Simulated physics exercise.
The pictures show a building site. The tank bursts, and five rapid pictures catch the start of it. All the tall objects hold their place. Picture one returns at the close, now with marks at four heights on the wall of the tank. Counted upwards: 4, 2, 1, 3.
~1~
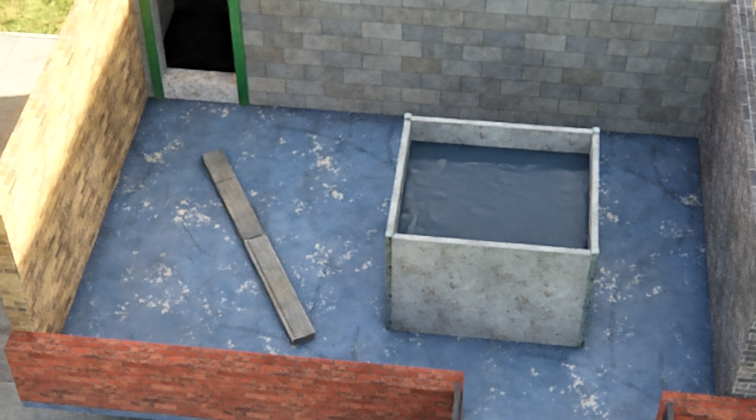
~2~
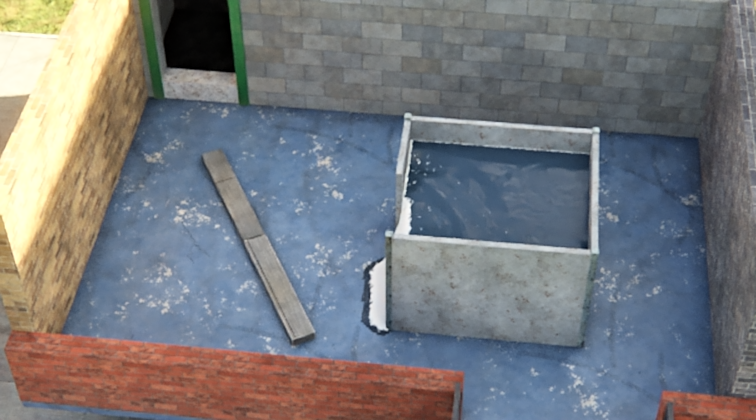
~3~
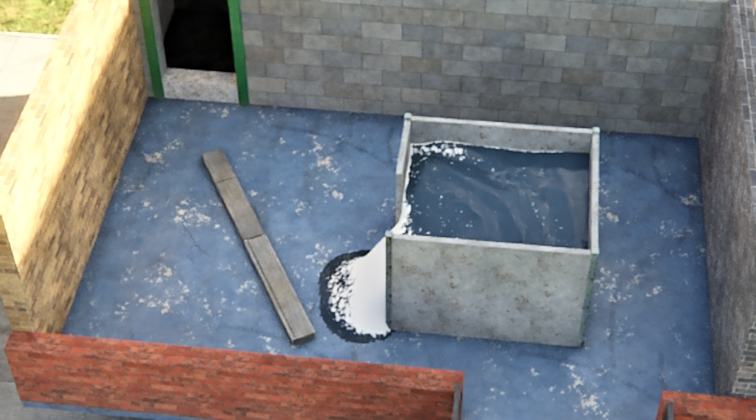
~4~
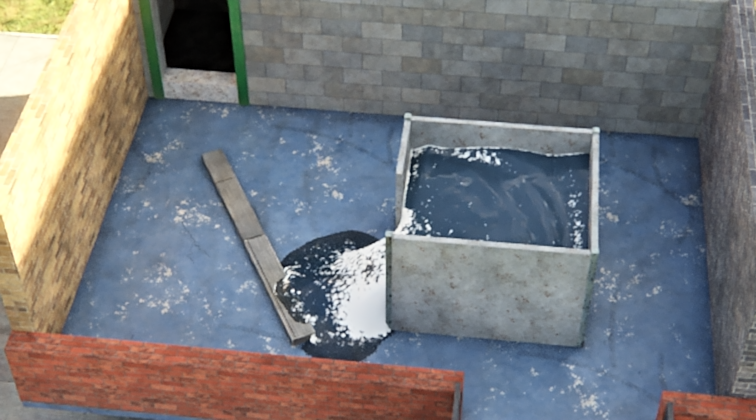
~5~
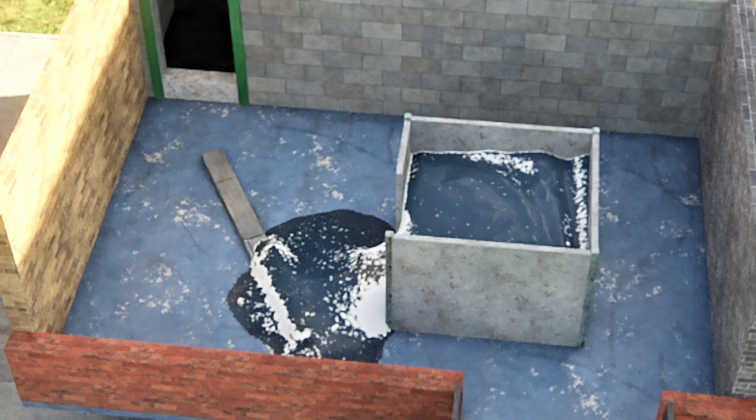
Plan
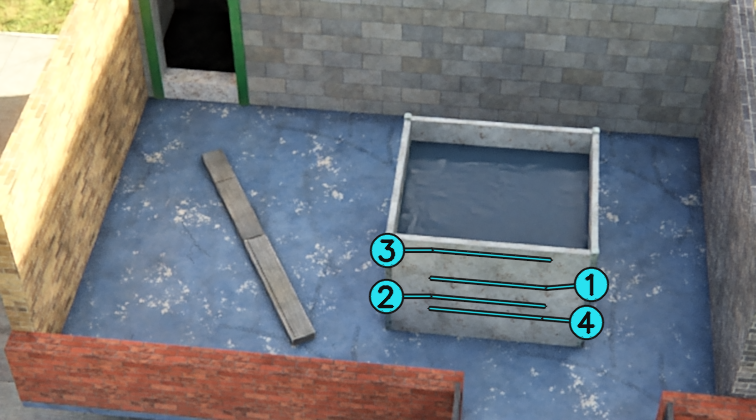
Water pouring from the left side of a concrete tank, foaming across a blue floor and washing over a low grey kerb.
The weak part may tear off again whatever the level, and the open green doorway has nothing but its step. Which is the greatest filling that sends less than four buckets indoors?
I would pick line 1.
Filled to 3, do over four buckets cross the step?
Yes, that goes wrong.
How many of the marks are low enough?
Three of the four.
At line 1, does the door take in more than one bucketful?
No.
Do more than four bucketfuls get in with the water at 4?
No, not at all.
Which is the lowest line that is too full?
The answer is 3.
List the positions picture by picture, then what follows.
Water in the tank at rest, its middle at (495, 202); foot of the green doorway at (202, 101); open gate at (563, 377), in the first frame.
Front seen at (382, 263), 1 % of the ground wet, in the second frame.
Front seen at (327, 280), 3 % of the ground wet, in the third frame.
Front seen at (289, 263), 6 % of the ground wet, in the fourth frame.
Front seen at (235, 294), 12 % of the ground wet, in the fifth frame.
On the marked copy, 1 at (488, 283); 2 at (487, 301); 3 at (490, 255); 4 at (486, 313); from the bottom up 4, 2, 1, 3.
If 1 is chosen, a splash gets over, under a bucket.
If 2 is chosen, nothing gets over.
If 3 is chosen, about 13 bucketfuls get in.
If 4 is chosen, nothing gets over.
